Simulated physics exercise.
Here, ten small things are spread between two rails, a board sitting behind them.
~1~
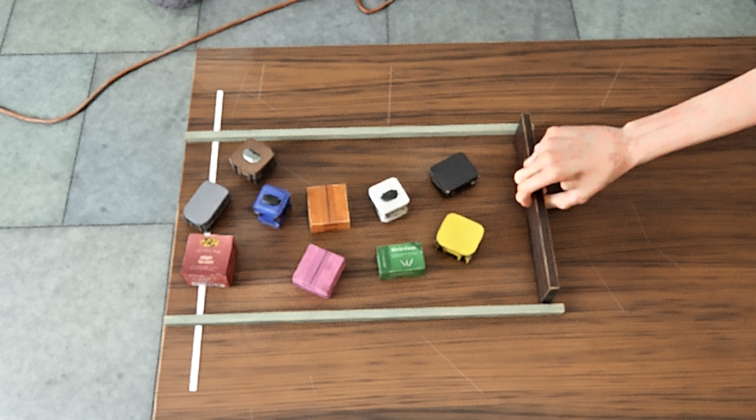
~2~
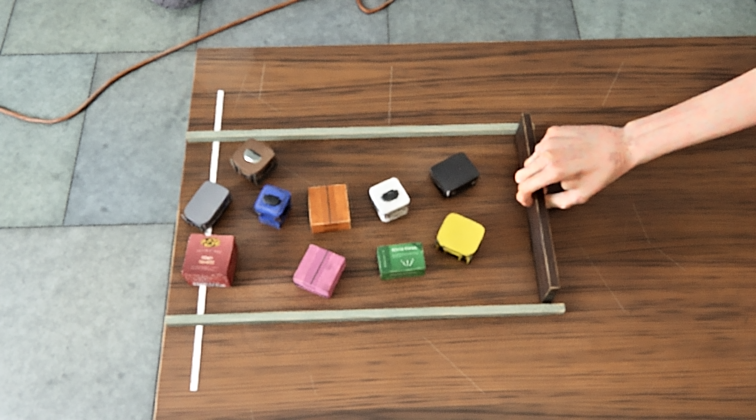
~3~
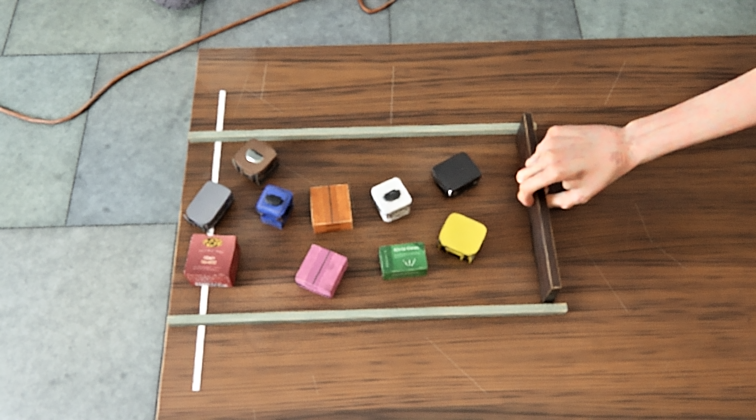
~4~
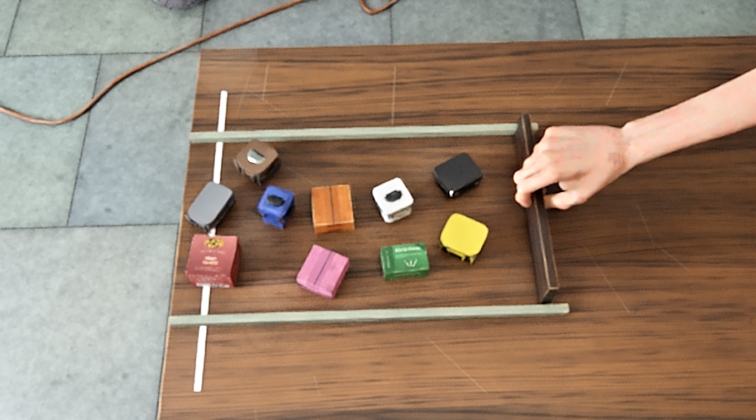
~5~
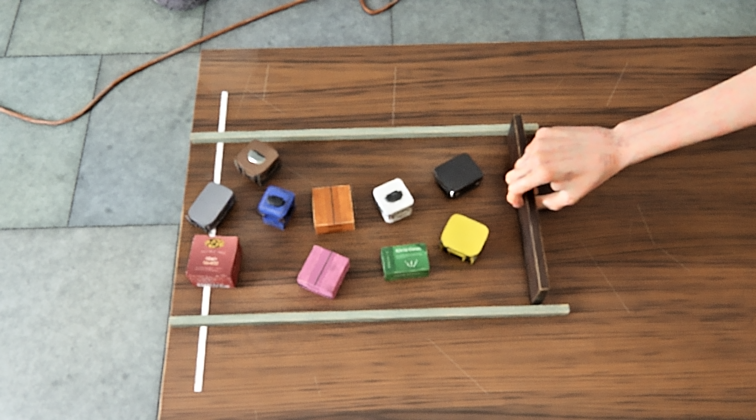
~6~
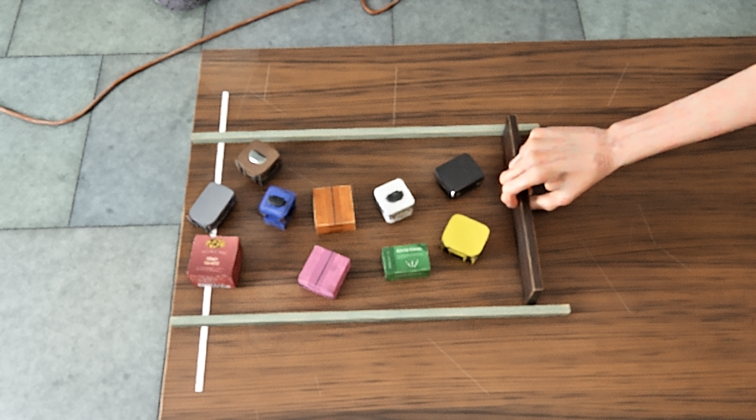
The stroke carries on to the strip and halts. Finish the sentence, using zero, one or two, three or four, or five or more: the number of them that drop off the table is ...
The number that drop off the table is five or more.
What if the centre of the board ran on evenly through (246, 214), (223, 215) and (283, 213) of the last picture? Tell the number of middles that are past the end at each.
Past-the-end tally - position 1: 3, position 2: 6, position 3: 1.
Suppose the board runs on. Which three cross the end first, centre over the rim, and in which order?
Order, earliest first: Grey case, red box, blue case.
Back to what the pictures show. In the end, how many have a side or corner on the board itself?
Result: 4 in all.
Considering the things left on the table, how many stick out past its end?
I'd put it at 2.
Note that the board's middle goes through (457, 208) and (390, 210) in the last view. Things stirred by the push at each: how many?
Counts: 3, 5.
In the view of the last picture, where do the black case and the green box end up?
The black case at (197, 176), the green box at (191, 294).
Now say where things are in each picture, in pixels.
Grey case (208, 207); red box (210, 261); brown case (254, 162); board (535, 205); tape (208, 224), in the first picture.
Red box (211, 261); white case (389, 201), in the second picture.
Brown case (257, 162); board (537, 204), in the third picture.
Grey case (212, 208); orange box (333, 209), in the fourth picture.
Red box (215, 262); blue case (278, 207), in the fifth picture.
Grey case (213, 208); red box (216, 262); brown case (260, 163); board (521, 206); tape (214, 225), in the sixth picture.
Soon after, none off yet; grey case at rest near (213, 208); red box at rest near (216, 262); brown case at rest near (260, 163).
After that, none off yet; grey case displaced a little near (198, 206); red box moving near (207, 261); brown case displaced a little near (248, 164).
In the end, the number that fall off is five or more; gone, orange box, pink box, blue case, brown case, red box and grey case.
